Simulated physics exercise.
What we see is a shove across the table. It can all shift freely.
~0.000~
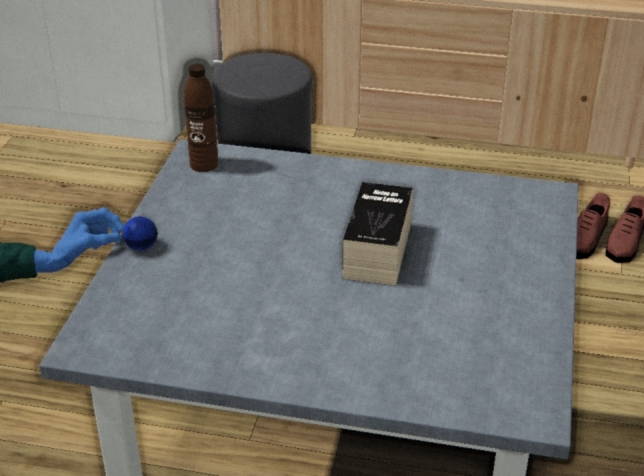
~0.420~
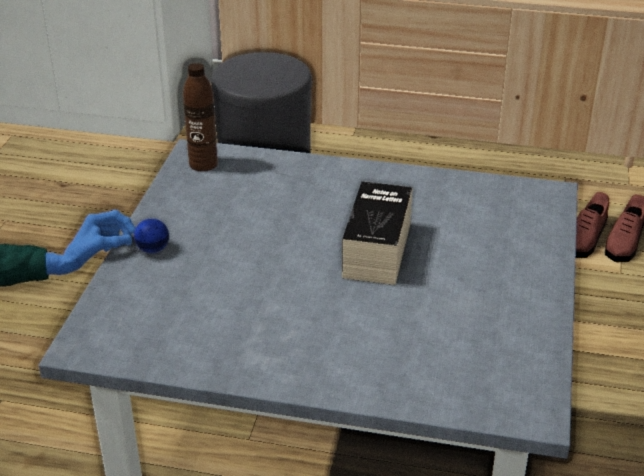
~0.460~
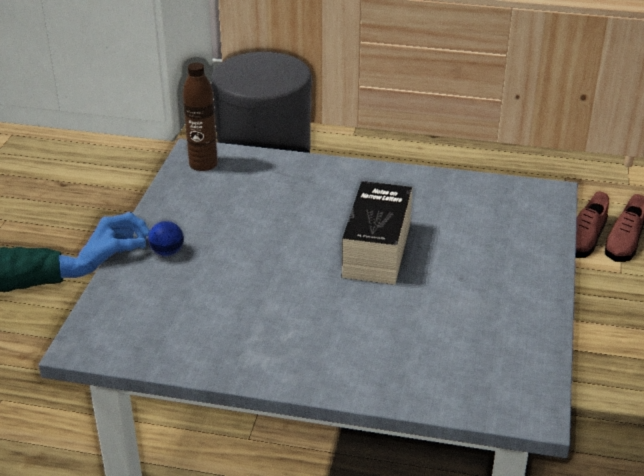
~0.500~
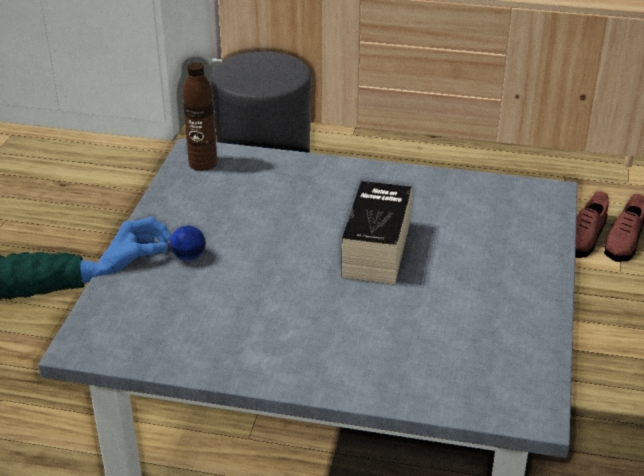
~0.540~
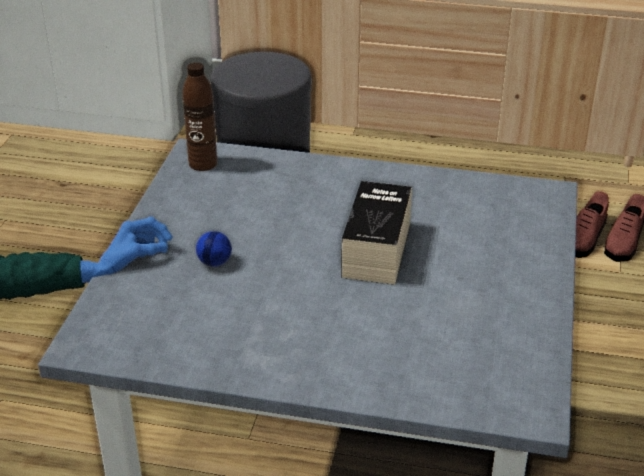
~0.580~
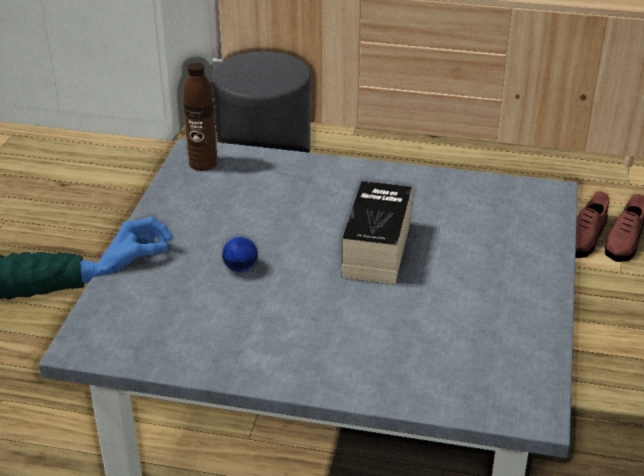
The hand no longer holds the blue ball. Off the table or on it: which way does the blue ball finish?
Off the table.
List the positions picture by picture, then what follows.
In the first picture, under the hand; blue ball (140, 234).
In the second picture, under the hand; blue ball (152, 236).
In the third picture, under the hand; blue ball (166, 239).
In the fourth picture, blue ball (188, 243).
In the fifth picture, blue ball (214, 249) displaced about its own width.
In the sixth picture, blue ball (240, 255) displaced about its own width.
Around 0.88 s, blue ball displaced well along near (434, 297).
Around 1.18 s, blue ball now off the table.
Around 1.48 s, things are still on the move.
Finally (1.7 s), off the table, blue ball.
